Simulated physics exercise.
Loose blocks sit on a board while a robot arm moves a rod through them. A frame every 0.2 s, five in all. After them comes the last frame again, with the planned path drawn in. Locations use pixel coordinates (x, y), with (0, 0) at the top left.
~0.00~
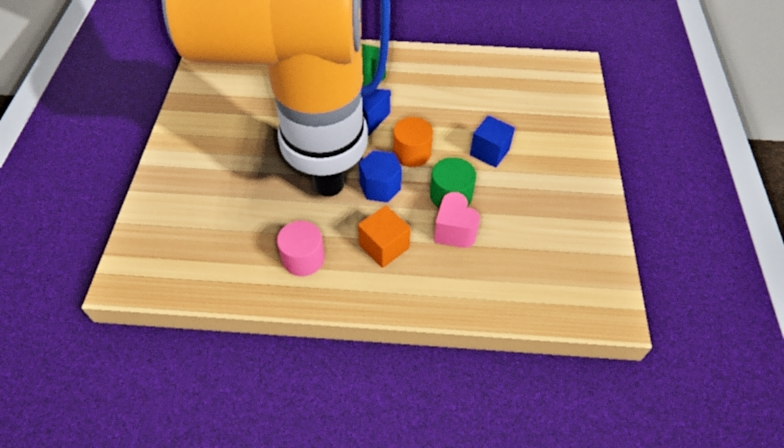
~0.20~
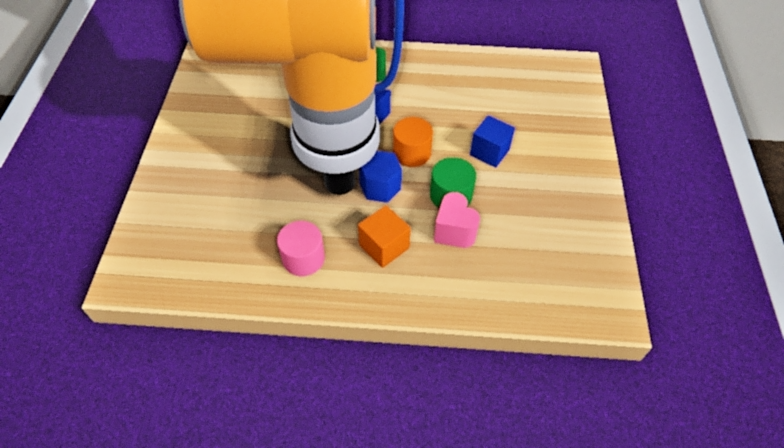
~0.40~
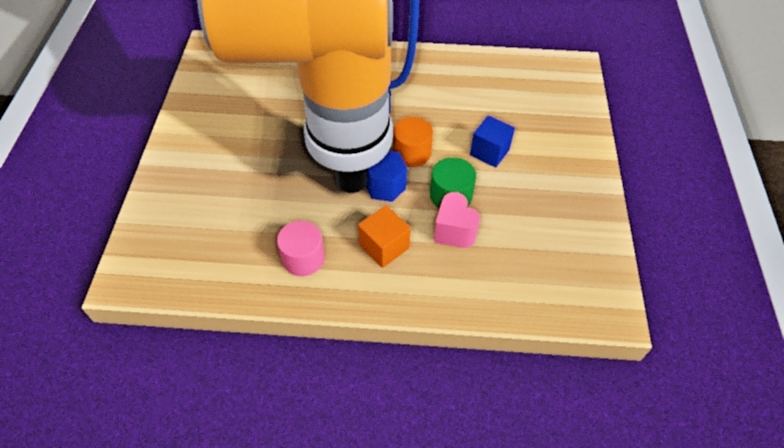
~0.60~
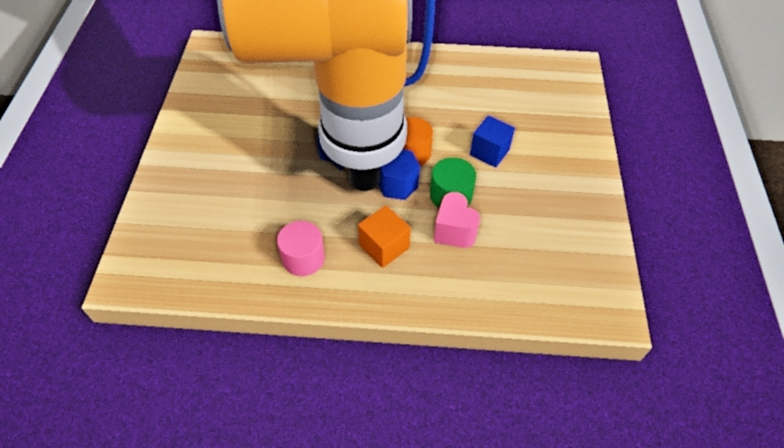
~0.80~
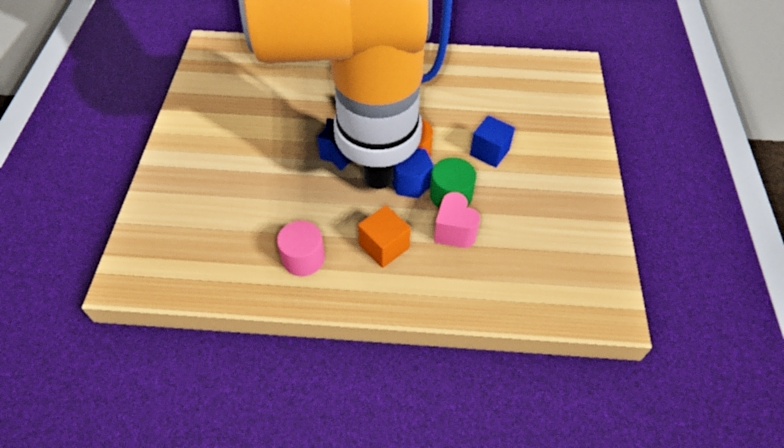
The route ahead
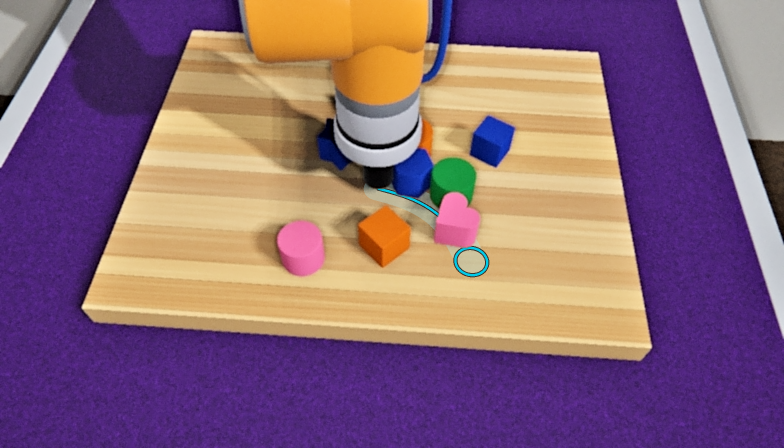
Orange robot arm sliding its black-tipped rod rightward across a wooden board, nudging a blue hexagonal block toward a green circular block.
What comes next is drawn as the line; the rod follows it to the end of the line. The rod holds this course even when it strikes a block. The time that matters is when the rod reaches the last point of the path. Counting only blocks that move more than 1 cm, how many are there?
Three or more shift.
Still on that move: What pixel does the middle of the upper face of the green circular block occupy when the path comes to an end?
I think it will end close to (474, 173).
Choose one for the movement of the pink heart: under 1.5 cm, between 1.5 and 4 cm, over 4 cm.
Overall it shifts more than 4 cm.
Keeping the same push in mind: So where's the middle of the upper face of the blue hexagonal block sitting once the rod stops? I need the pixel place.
Pixel (434, 156).
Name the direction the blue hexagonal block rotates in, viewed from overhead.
From above, the blue hexagonal block will be seen to turn anti-clockwise.
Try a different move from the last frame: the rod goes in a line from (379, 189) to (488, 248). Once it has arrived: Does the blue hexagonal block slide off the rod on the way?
Yes
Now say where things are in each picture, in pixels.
Tip of the rod (329, 186), middles of tops, blue hexagonal block (380, 165), orange circular block (413, 130), green circular block (454, 173), pink heart (457, 212), in the first frame.
Rod (340, 185), nothing pushed, in the second frame.
Rod (352, 183), blue hexagonal block (385, 165), in the third frame.
Rod (365, 181), blue hexagonal block (398, 163), in the fourth frame.
Rod (378, 179), blue hexagonal block (412, 161), orange circular block partly hidden, green circular block (454, 173), pink heart (457, 212), in the fifth frame.
The line goes from (379, 189) by way of (418, 202) and (450, 227) to (471, 261).
On the path given first. One third of the way, rod (419, 193); blue hexagonal block (434, 156), turned 35° anticlockwise; green circular block (474, 173).
Two thirds of the way, rod (453, 218); blue hexagonal block (434, 156), turned 35° anticlockwise; green circular block (474, 173); pink heart (476, 233), turned 20° clockwise.
At the end, rod (473, 252); blue hexagonal block (434, 156), turned 35° anticlockwise; orange circular block unmoved; green circular block (474, 173); pink heart (497, 268), turned 30° clockwise.
